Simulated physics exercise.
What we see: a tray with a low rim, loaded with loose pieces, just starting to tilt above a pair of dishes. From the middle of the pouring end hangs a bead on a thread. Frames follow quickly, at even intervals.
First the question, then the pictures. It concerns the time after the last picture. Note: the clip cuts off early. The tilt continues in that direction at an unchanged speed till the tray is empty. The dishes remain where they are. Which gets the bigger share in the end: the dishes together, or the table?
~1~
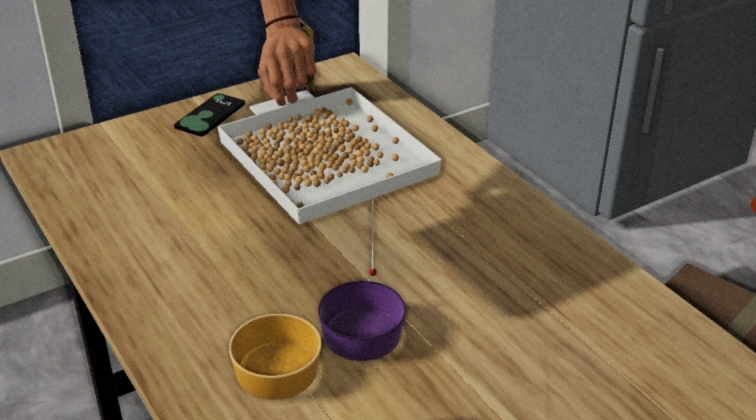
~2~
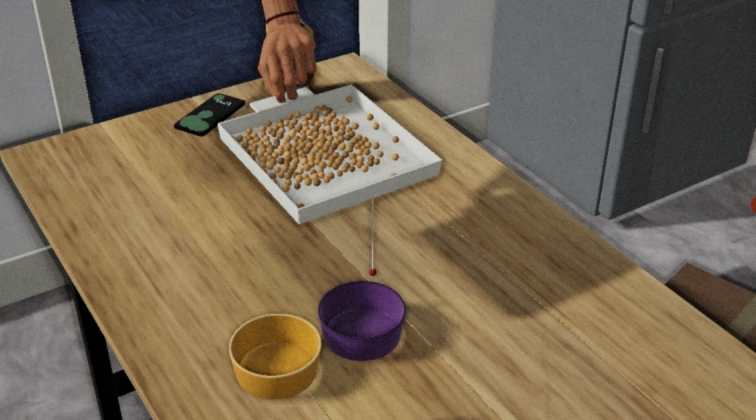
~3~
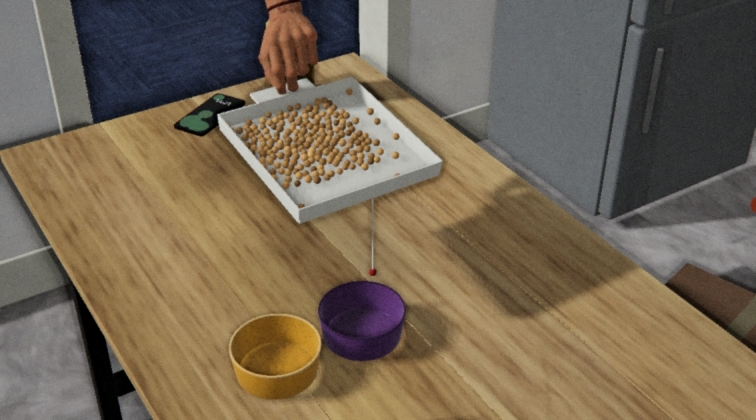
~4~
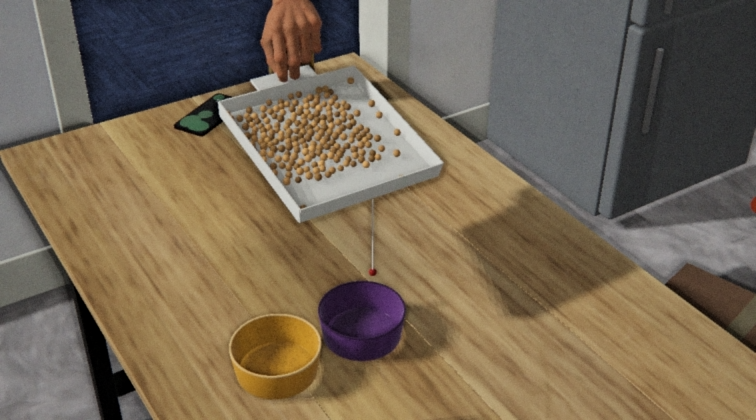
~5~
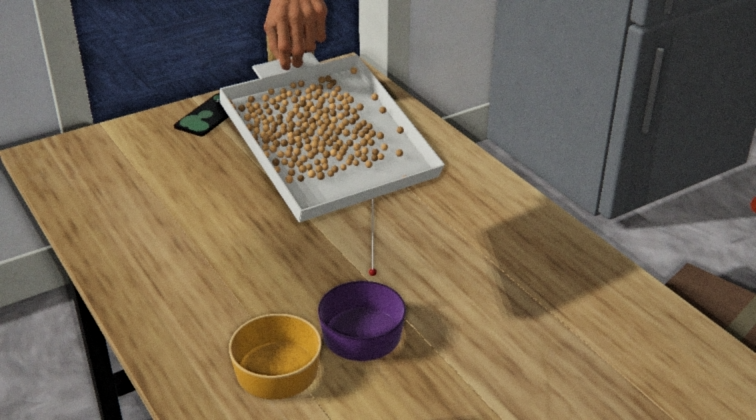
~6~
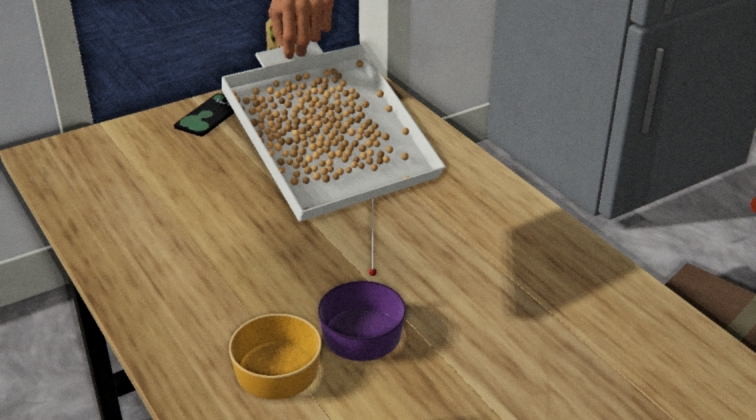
I expect most of the load to be wasted.
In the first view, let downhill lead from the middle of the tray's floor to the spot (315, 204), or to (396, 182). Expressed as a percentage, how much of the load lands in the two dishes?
In order, 30 in a hundred and 0 in a hundred.
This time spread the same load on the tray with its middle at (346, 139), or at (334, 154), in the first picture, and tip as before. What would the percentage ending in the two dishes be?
20 per cent for the first try, 20 per cent for the second.
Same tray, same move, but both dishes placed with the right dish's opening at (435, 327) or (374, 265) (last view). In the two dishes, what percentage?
Close to 20 in a hundred, then close to 0 in a hundred.
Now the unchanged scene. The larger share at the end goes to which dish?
The fuller one is the right side.
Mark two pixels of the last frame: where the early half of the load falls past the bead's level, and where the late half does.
For the early half I get (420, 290), and for the late half (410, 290).
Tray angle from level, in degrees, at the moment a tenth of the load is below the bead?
75° or so.
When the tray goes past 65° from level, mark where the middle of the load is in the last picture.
Somewhere around pixel (378, 185) in the last picture.
Soon after the last picture, tray tipped steeply; most on the tray; a stray few in the right dish; a stray few outside both; a small part in the air.
A little later, tray tipped past a quarter turn; about two thirds on the tray; a small part in the right dish; about a quarter outside both; a small part in the air.
Later still, tray tipped past a quarter turn; about a quarter in the right dish; about two thirds outside both; a stray few in the air.
By the end, tray tipped past a quarter turn; none in the left dish; about a quarter in the right dish; about two thirds outside both.
